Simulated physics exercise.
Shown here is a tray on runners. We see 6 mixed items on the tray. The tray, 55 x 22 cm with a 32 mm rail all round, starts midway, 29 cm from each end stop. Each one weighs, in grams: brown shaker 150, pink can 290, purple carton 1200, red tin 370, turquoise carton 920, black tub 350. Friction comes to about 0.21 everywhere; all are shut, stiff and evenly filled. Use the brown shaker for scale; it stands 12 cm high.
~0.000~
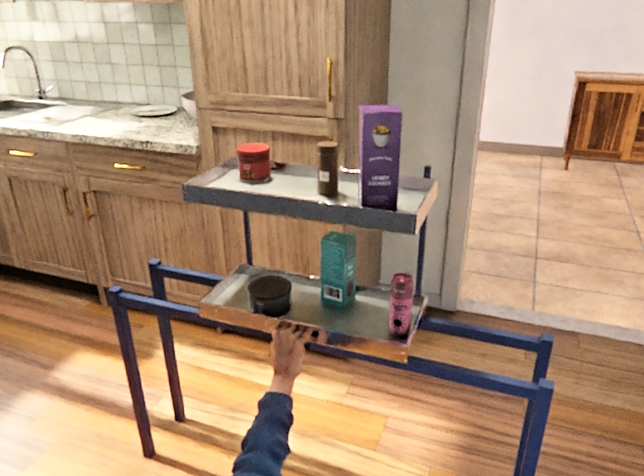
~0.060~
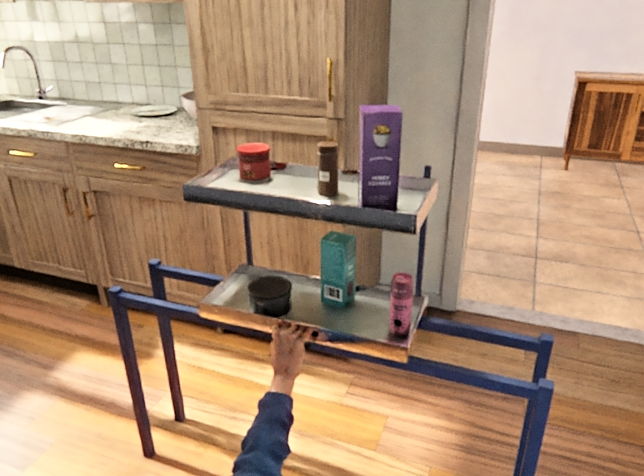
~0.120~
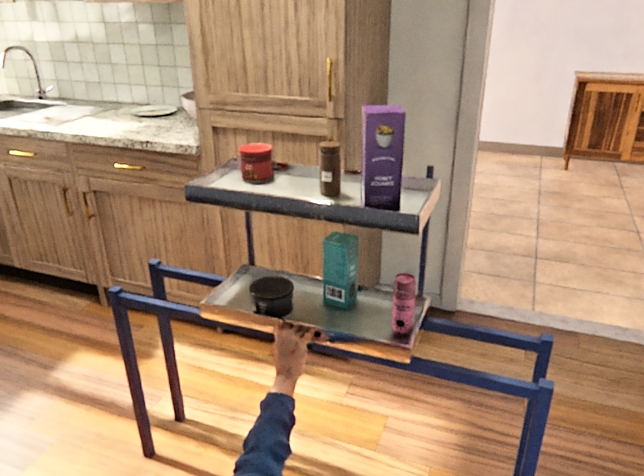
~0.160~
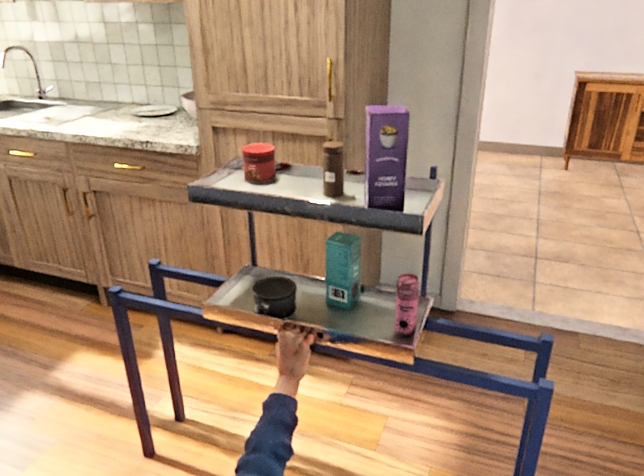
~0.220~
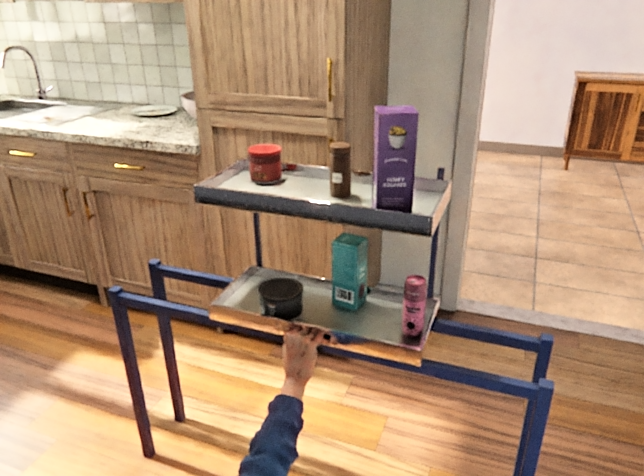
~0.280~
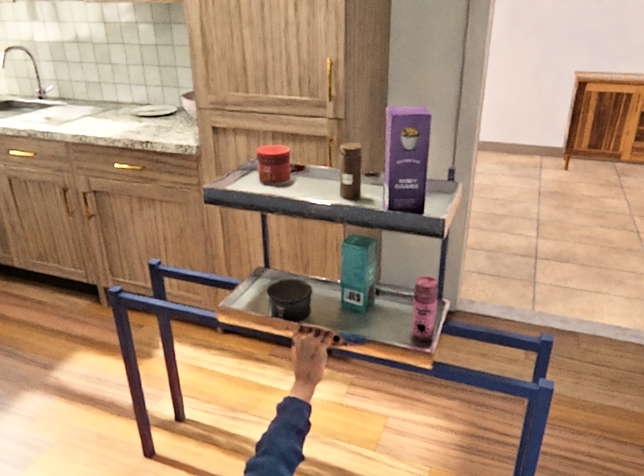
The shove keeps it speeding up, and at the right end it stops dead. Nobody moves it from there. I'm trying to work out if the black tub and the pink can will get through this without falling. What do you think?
I think the black tub stays standing, the pink can falls.
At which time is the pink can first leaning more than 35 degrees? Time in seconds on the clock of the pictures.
I'd say around the 0.7 s mark.
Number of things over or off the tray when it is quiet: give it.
Altogether, 2.
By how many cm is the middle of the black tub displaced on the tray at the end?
About 25 cm.
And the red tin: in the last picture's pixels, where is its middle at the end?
You'll see it about at (468, 186) in the last picture.
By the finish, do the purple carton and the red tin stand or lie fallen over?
Final state - purple carton: Goes over; red tin: Remains on its base.
After 0.68 s, tray has slid 29 cm right; pink can 49° off upright near (546, 335); black tub moved 9 cm near (412, 326); purple carton 15° off upright.
After 0.88 s, tray has slid 29 cm right; pink can and purple carton now off the tray; black tub moved 21 cm near (463, 337); turquoise carton 7° off upright.
After 1.28 s, tray has slid 29 cm right; black tub moved 25 cm near (480, 340); turquoise carton moved 18 cm; red tin moved 25 cm.
In the end (1.6 s), off the tray and tipped over, pink can and purple carton; not toppled but over 5 cm from the start, brown shaker, red tin, turquoise carton and black tub. In the last view, black tub near (480, 340).
